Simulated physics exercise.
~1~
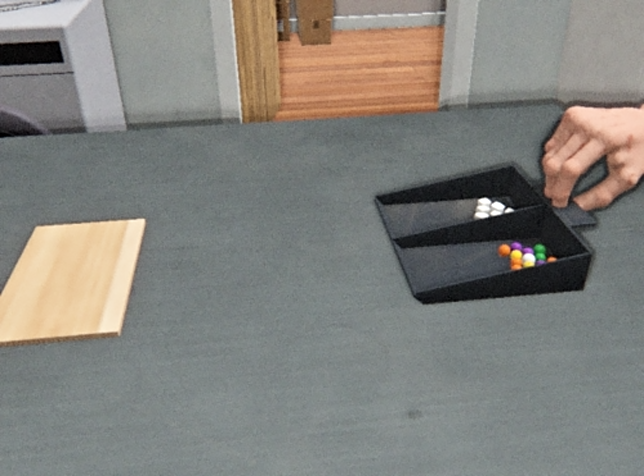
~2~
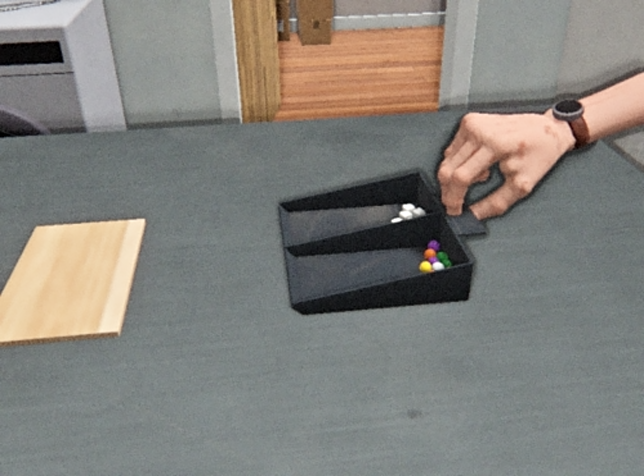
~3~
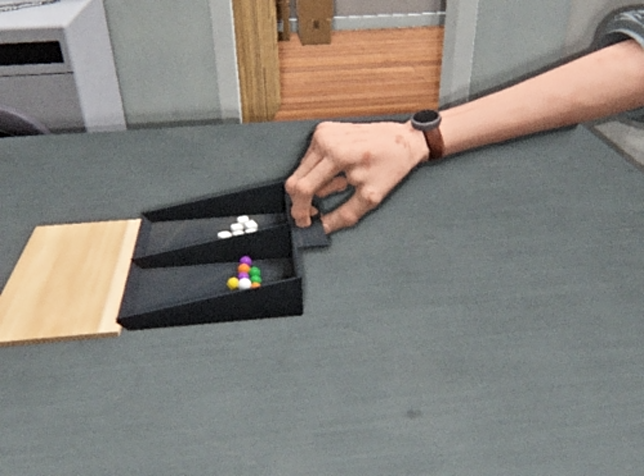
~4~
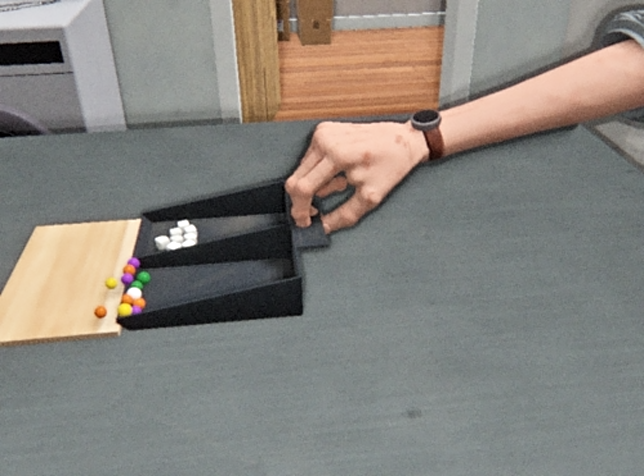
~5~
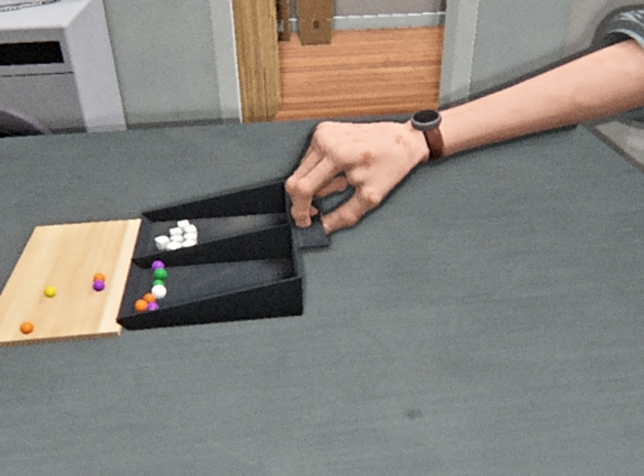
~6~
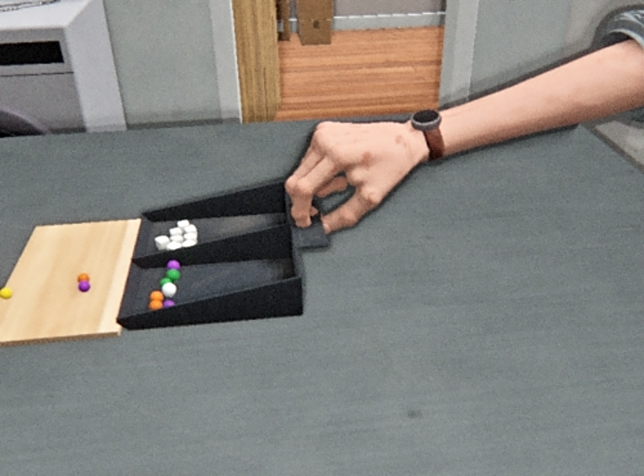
We see a hand slide a black two-part tray left across a grey surface until it stops against a flat wooden board; several coloured balls from the near section roll onto the board while the rest stay inside, and the white pieces shift forward but remain in the far section.
